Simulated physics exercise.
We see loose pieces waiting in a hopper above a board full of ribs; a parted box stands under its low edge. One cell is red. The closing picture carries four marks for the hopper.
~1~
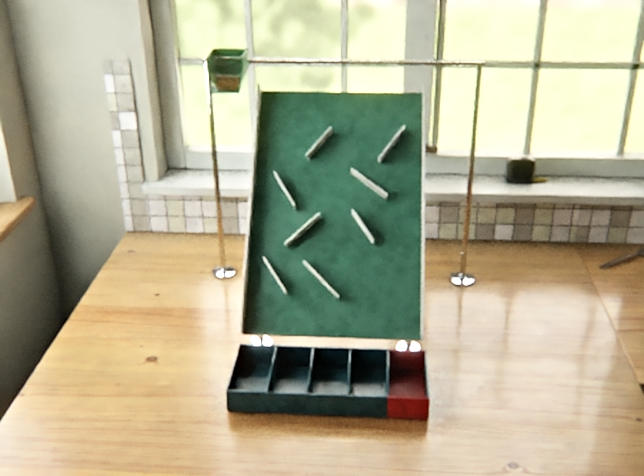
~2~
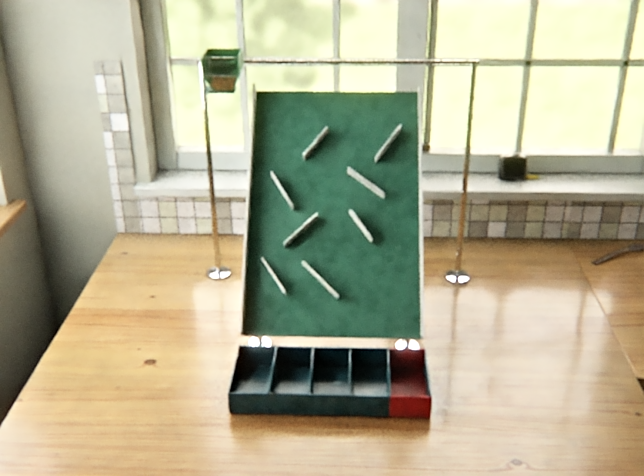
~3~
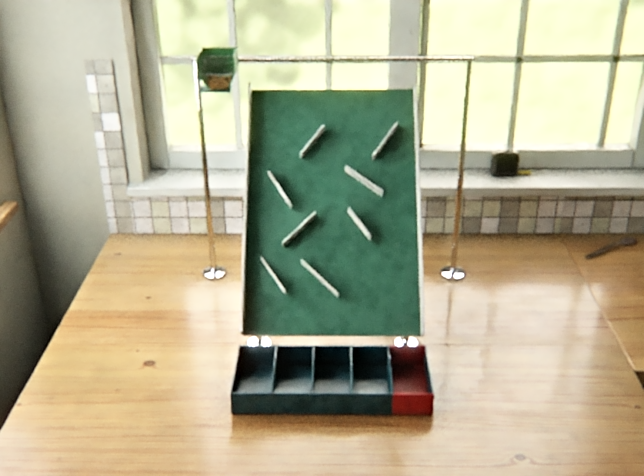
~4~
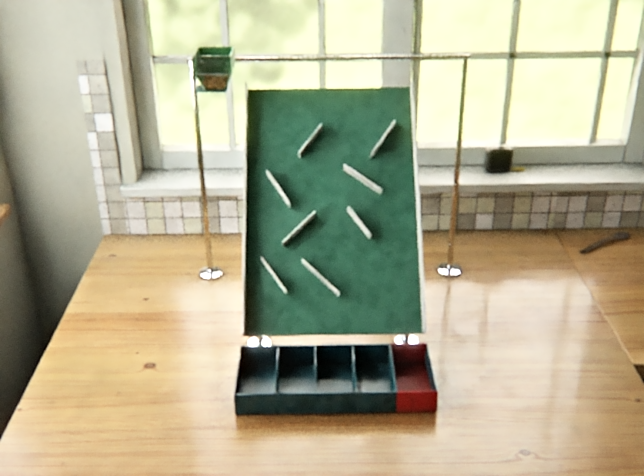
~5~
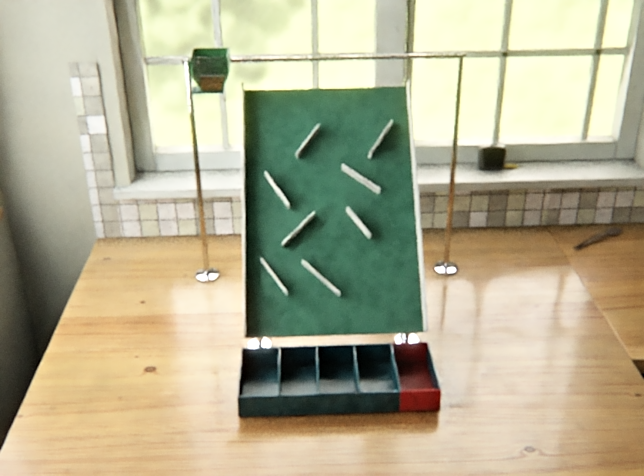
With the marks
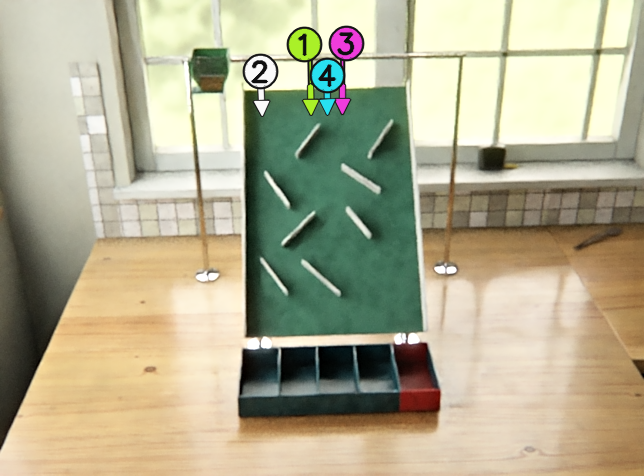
At the start, a small green hopper hangs at the left end of a thin rail above a sloped green board with pale ribs, a parted box with one red cell below. The view then drifts slightly, while the hopper, board and box stay still relative to one another, and nothing drops.
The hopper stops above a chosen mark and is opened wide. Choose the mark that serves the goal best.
3 beats the others.
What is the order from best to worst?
The order is 3, 4, 1, 2.
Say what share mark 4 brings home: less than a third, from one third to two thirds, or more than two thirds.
Mark 4 gives from one third to two thirds.
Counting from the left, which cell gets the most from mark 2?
The first.
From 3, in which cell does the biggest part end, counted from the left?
The fifth.
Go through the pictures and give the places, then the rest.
In the first picture, hopper (230, 82), cereal balls, door shut.
In the second picture, ribs (303, 155) to (327, 126), (376, 157) to (401, 125), (271, 172) to (292, 205).
In the third picture, ribs (346, 166) to (383, 191), (282, 243) to (316, 212), (349, 208) to (371, 237).
In the fourth picture, ribs (261, 257) to (286, 291), (302, 259) to (339, 293).
In the fifth picture, red cell (420, 399), number 5 of 5 from the left.
On the marked copy, mark 1 meets the board at (310, 109); mark 2 meets the board at (261, 110); mark 3 meets the board at (342, 108); mark 4 meets the board at (327, 108).
For mark 1, about a tenth in the red cell, the larger part in other cells, about a tenth outside the box.
For mark 2, not one piece in the red cell, the larger part in other cells, about a tenth outside the box.
For mark 3, roughly two thirds in the red cell, about a tenth in other cells, roughly a quarter outside the box.
For mark 4, roughly a third in the red cell, roughly half in other cells, about a tenth outside the box.
